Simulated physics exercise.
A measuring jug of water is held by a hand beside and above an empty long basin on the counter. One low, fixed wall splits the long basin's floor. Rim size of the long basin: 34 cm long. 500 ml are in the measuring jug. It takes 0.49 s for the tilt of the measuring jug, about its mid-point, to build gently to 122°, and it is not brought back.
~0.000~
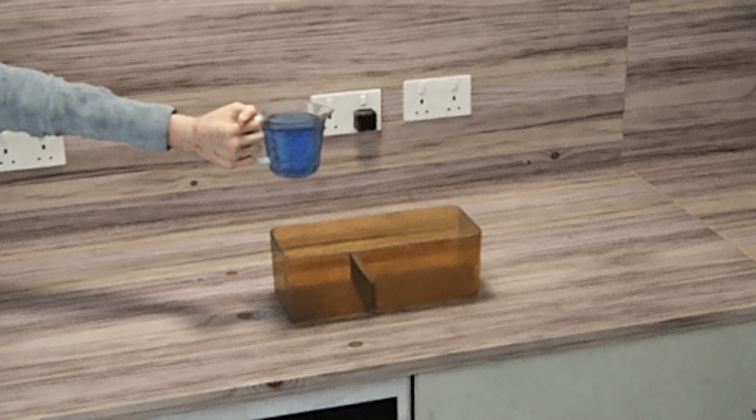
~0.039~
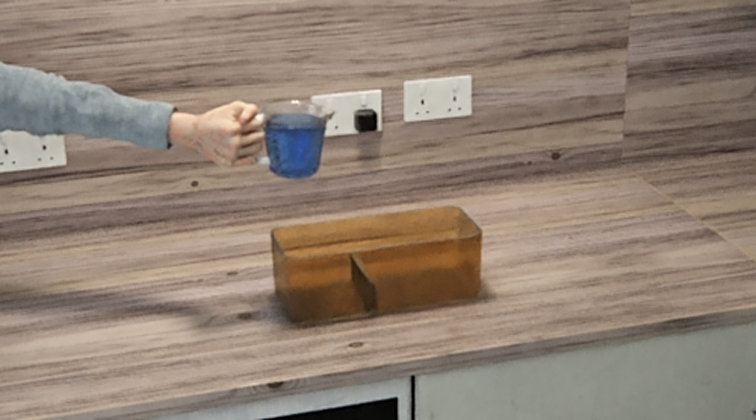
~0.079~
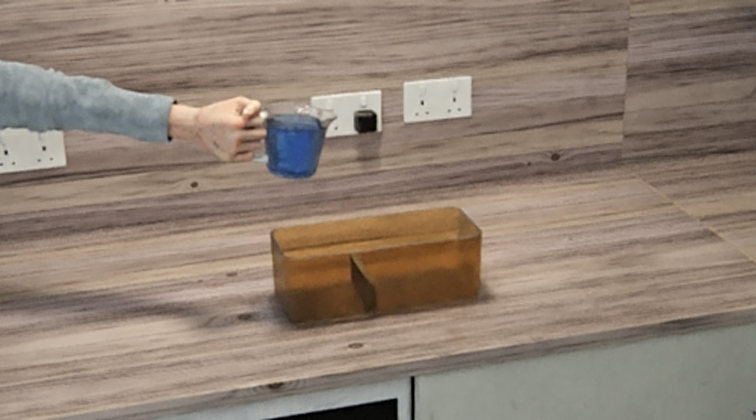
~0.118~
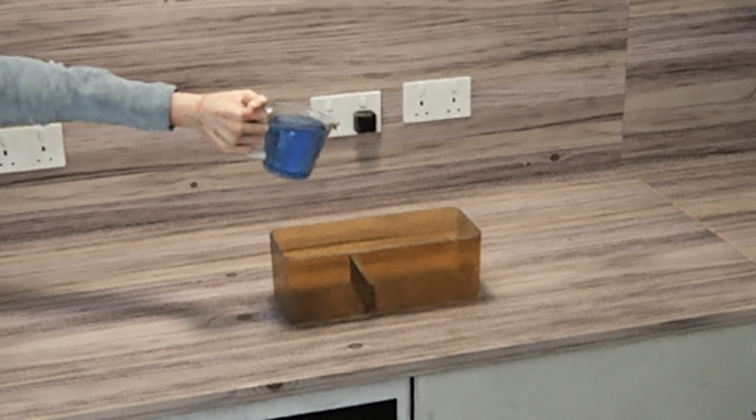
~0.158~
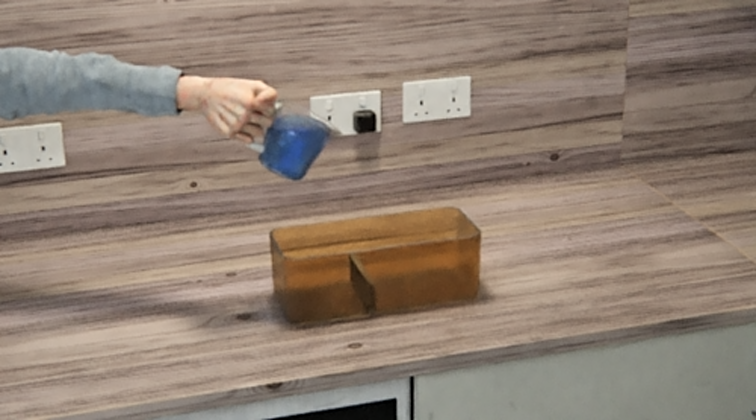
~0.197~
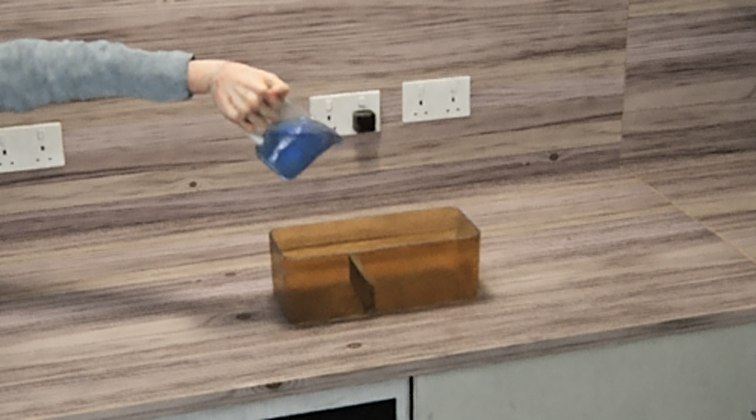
The footage shows a hand holding a clear measuring jug of blue liquid above an amber, divided long basin on a wood-patterned counter; the hand gradually tilts the jug to the right, and the liquid shifts toward its spout.
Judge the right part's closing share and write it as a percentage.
I would judge it at 44 per cent.
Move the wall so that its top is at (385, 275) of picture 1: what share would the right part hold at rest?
Around 20 %, I'd say.
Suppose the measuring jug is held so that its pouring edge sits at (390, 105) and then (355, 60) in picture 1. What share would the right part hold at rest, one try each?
Respectively 85 and 85 %.
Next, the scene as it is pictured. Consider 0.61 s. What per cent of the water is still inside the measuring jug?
What remains is about 1 percent of it all.
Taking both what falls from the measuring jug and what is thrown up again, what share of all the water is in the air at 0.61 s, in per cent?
8 per cent or so.
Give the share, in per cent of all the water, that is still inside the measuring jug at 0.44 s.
Portion remaining: Approx. 24 per cent.
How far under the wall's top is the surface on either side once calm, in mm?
Left about 38 mm, while the right is about 42 mm.
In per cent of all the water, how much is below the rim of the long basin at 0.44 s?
The basin holds roughly 34 in a hundred parts at that moment.
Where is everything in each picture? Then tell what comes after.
In the first picture, it leans 0°; its right rim is at (334, 108); the water meets the walls at (263, 123) and (322, 116); the long basin's rim runs from (277, 244) to (470, 219); the wall's top is at (363, 268).
In the second picture, it leans 2°; its right rim is at (336, 110); the water meets the walls at (264, 123) and (323, 117).
In the third picture, it leans 8°; its right rim is at (338, 115); the water meets the walls at (265, 123) and (325, 120).
In the fourth picture, it leans 17°; its right rim is at (341, 122); the water meets the walls at (269, 122) and (328, 123).
In the fifth picture, it leans 29°; its right rim is at (343, 132); the water meets the walls at (270, 125) and (334, 126).
In the sixth picture, it leans 43°; its right rim is at (342, 143); the water meets the walls at (263, 138) and (332, 132); 3 per cent is over the edge.
By 0.44 s the tilt is 118° and 24 per cent is still to pour, 3 is left of the wall and 31 right of it.
By 0.61 s the tilt is 122° and 1 per cent is still to pour, 50 is left of the wall and 42 right of it.
By 0.79 s the tilt is 122° and 0 per cent is still to pour, 50 is left of the wall and 42 right of it.
By 0.99 s the tilt is 122° and 0 per cent is still to pour, 50 is left of the wall and 44 right of it.
At rest 50 per cent lies left of the wall, 44 right of it and 5 outside.
